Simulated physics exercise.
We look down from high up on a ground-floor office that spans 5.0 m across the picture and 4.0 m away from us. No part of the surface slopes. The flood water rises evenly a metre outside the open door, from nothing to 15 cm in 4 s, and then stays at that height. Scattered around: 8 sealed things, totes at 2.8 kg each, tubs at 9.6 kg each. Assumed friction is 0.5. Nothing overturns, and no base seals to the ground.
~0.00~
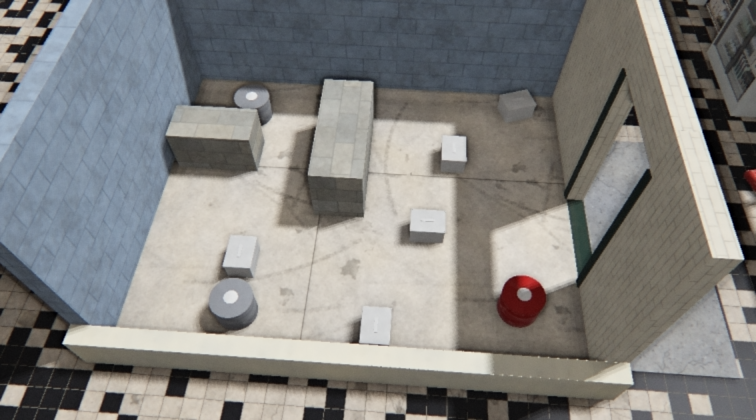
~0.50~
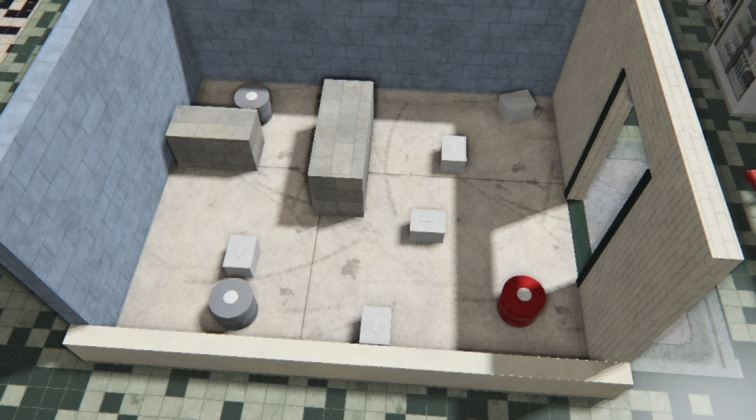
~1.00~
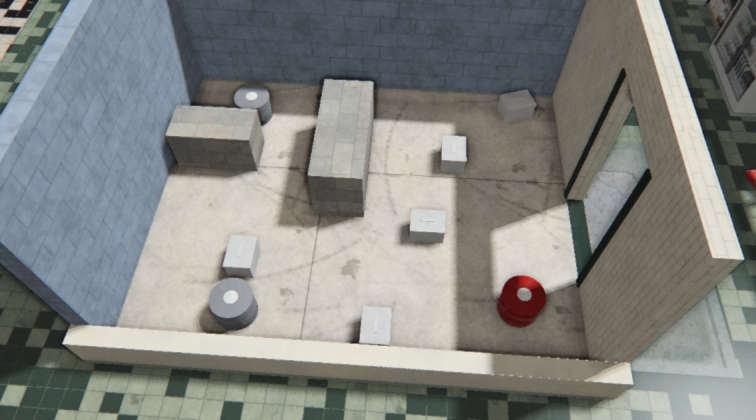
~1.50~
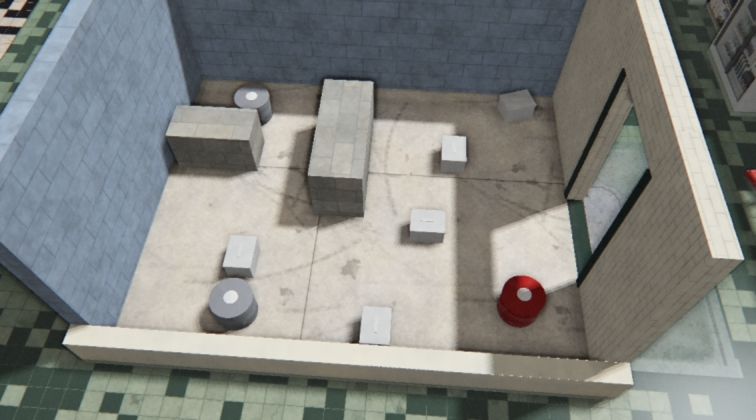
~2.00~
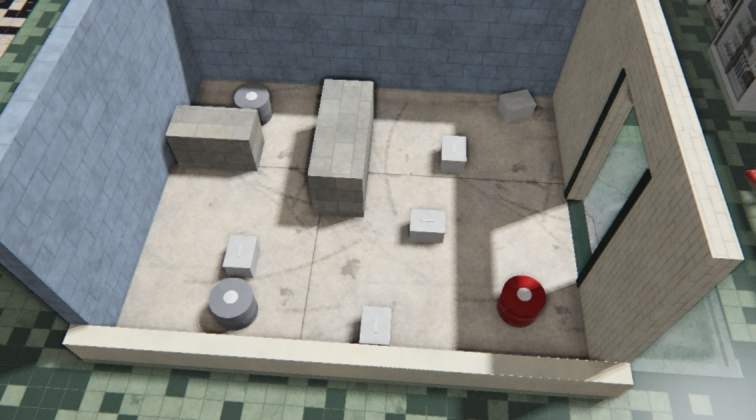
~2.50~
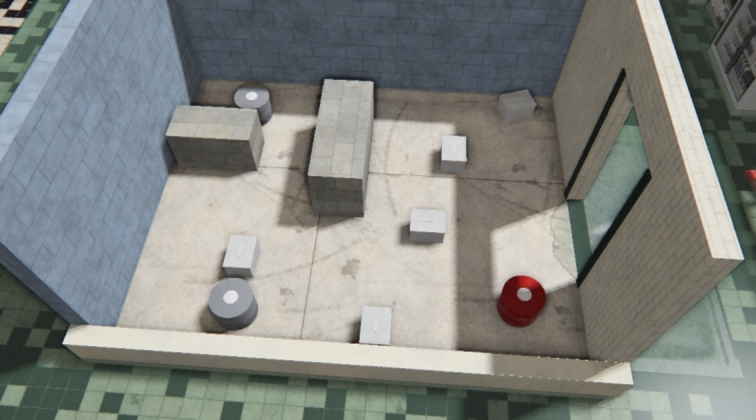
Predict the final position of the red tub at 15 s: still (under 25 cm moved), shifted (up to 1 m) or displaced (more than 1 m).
It sits tight.
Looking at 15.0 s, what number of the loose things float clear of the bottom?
6.
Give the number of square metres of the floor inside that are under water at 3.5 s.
That flooded area is roughly 1.5 m2.
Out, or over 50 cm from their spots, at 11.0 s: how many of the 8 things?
By then the count is 5.
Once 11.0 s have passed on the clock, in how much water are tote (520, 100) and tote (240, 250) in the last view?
Depth approx. 3 cm / 7 cm.
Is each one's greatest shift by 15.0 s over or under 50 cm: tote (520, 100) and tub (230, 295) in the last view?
In that order: Beyond and within.
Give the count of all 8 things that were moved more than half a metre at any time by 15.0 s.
Count: 5.
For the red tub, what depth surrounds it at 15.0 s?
Around 5 cm.
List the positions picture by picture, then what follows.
In the first picture, the red tub at (524, 295), on the bottom; 0.0 m2 under water; 0 of 8 have shifted.
In the second picture, the red tub at (524, 295), on the bottom; 0.0 m2 under water; 0 of 8 have shifted.
In the third picture, the red tub at (524, 295) rests on the ground; 0.0 m2 under water; 0 of 8 have shifted.
In the fourth picture, the red tub at (524, 295) rests on the ground; 0.0 m2 under water; 0 of 8 have shifted.
In the fifth picture, the red tub at (524, 295) rests on the ground; 0.0 m2 under water; 0 of 8 have shifted.
In the sixth picture, the red tub at (524, 295) rests on the ground; 0.2 m2 under water; 0 of 8 have shifted.
After 3.5 s the red tub is near (524, 295), 0.0 m from its start, aground; 0 afloat.
After 6.8 s the red tub is near (524, 295), 0.0 m from its start, aground; 1 afloat.
After 11.0 s the red tub is near (524, 295), 0.0 m from its start, aground; 5 afloat.
After 15.0 s the red tub is near (524, 295), 0.0 m from its start, aground; 6 afloat.
